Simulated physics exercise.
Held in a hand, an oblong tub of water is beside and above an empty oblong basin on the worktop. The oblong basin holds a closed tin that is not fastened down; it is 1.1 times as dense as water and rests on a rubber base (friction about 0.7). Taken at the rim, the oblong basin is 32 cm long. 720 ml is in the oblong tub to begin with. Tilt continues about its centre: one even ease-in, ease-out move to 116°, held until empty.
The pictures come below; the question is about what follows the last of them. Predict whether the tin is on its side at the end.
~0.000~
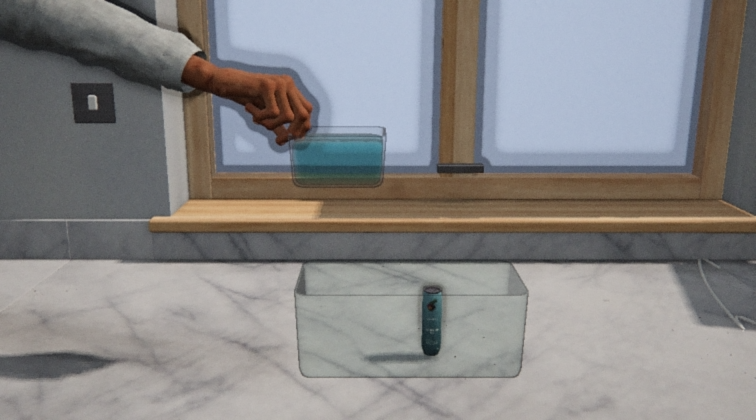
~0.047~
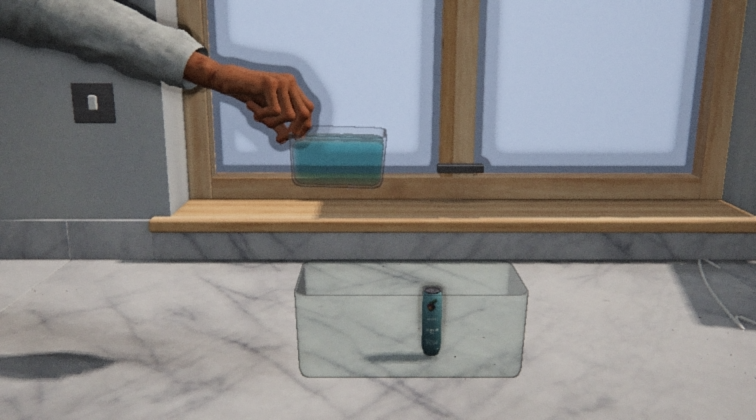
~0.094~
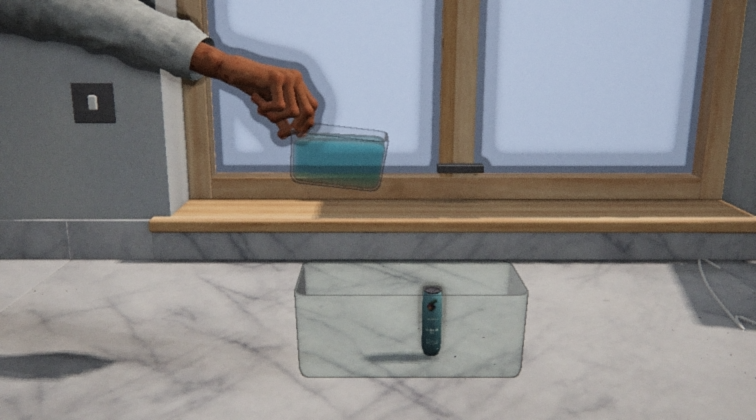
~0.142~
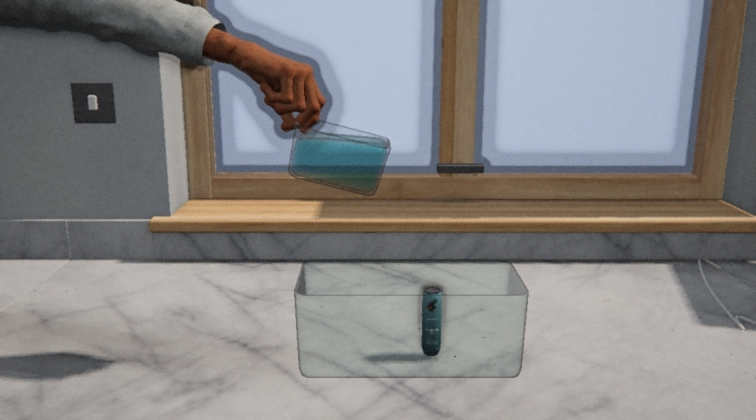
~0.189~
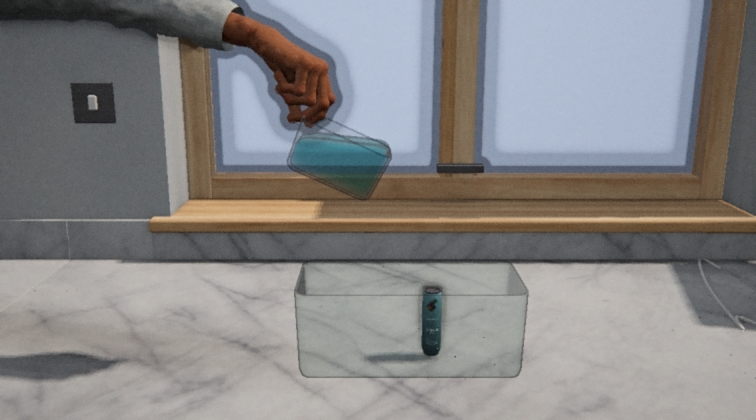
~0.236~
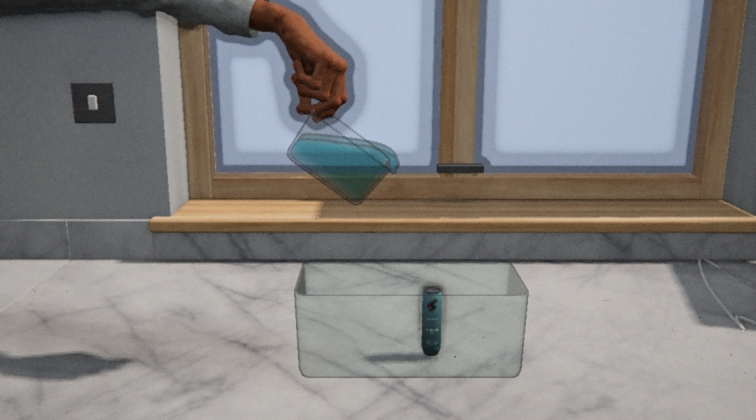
The tin is not on its side.
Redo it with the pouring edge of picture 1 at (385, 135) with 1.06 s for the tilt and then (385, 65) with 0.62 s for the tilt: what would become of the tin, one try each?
In the first try it remains standing; in the second it remains standing.
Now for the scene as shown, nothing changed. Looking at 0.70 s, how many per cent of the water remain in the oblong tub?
0 in a hundred, give or take.
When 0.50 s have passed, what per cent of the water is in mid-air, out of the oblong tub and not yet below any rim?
Near 52 per cent at that moment.
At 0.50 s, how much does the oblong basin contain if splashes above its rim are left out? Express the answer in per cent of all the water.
Roughly 36 per cent.
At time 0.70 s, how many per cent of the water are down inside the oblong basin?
Near 94 per cent of the total.
After 0.50 s the tilt is 106° and 12 per cent is still to pour; the tin stands where it began.
After 0.70 s the tilt is 116° and 0 per cent is still to pour; the tin stands 1 cm from where it began.
After 0.90 s the tilt is 116° and 0 per cent is still to pour; the tin stands 1 cm from where it began.
After 1.12 s the tilt is 116° and 0 per cent is still to pour; the tin stands 1 cm from where it began.
In the end the tin stands 1 cm from where it began.
